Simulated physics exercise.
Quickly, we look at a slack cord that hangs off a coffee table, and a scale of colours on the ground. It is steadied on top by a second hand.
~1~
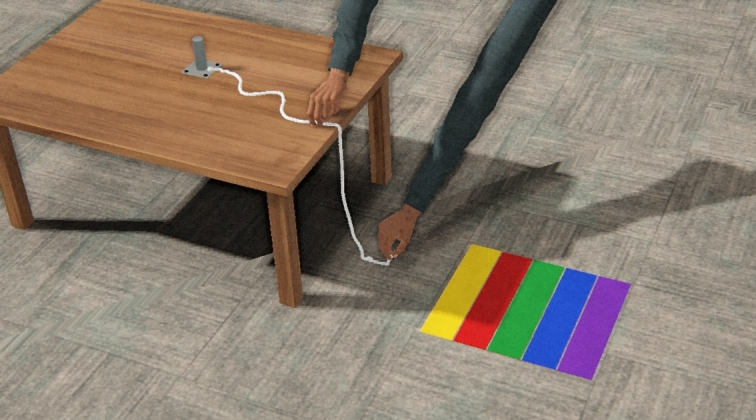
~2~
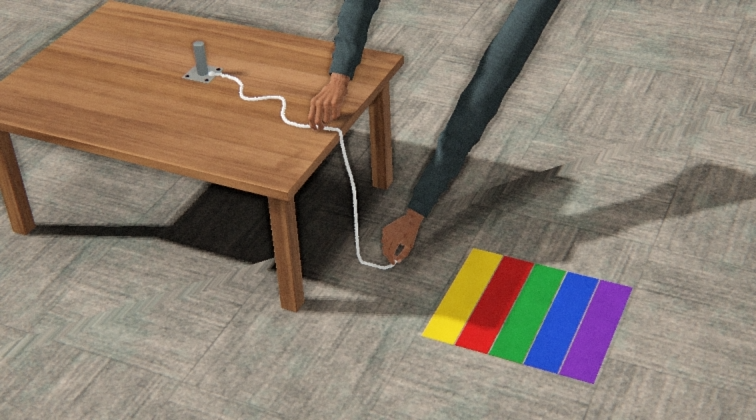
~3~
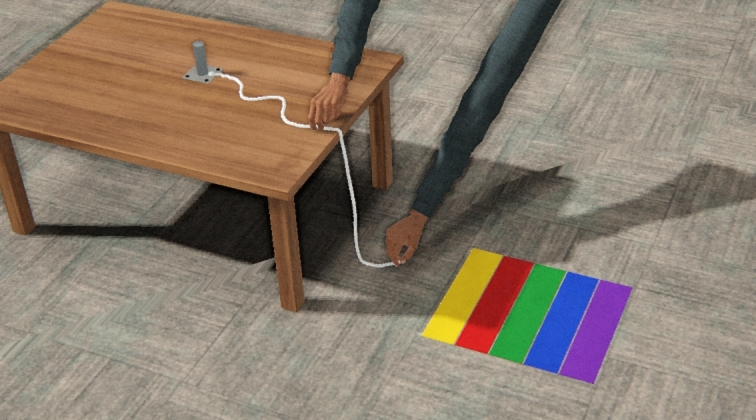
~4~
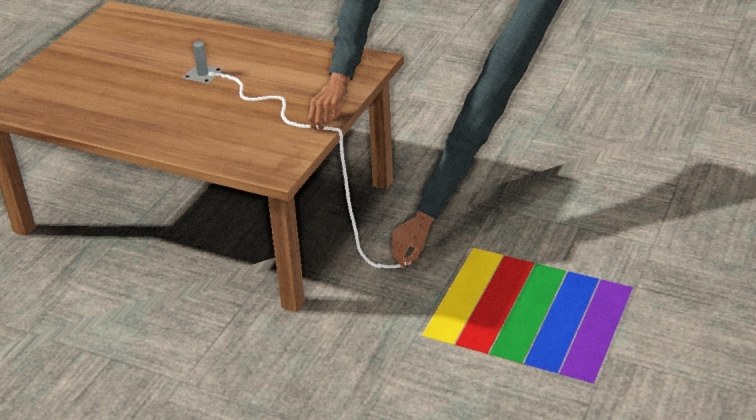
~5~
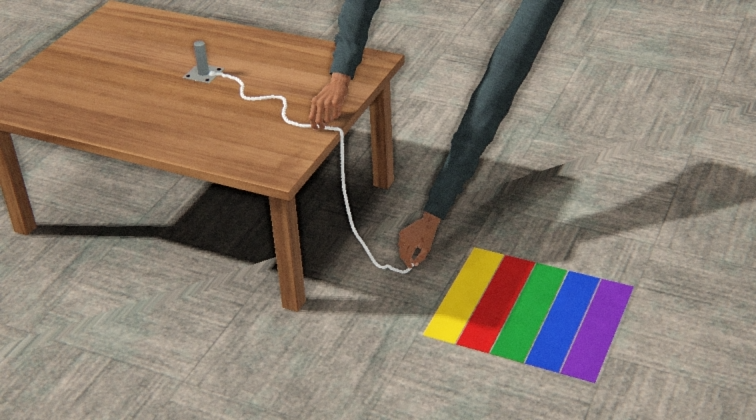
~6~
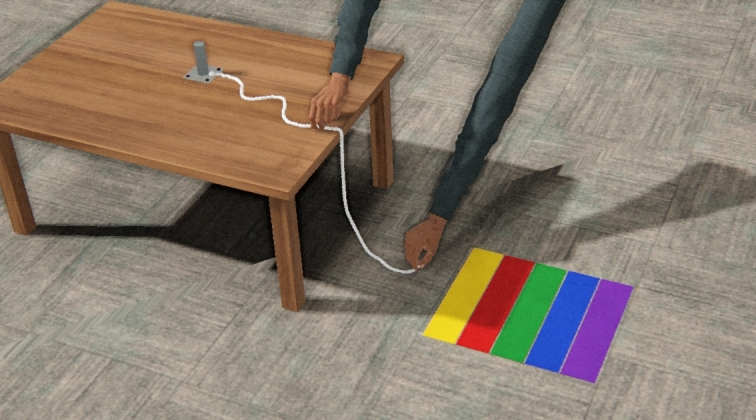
A hand slowly drawing the end of a slack white cord rightward near coloured stripes, another hand resting on the coffee table.
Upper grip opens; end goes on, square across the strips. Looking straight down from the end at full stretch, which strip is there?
The green strip is there.
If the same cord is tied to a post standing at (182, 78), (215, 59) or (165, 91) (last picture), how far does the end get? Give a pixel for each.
Results per try: (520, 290); (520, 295); (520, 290).
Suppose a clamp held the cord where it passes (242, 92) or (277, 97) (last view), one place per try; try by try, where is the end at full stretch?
(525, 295); (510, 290).
Soon after, end near (473, 280); over yellow.
Then, end near (513, 290); over red.
At full stretch, end near (536, 296); over green. It gets as far as the green strip.
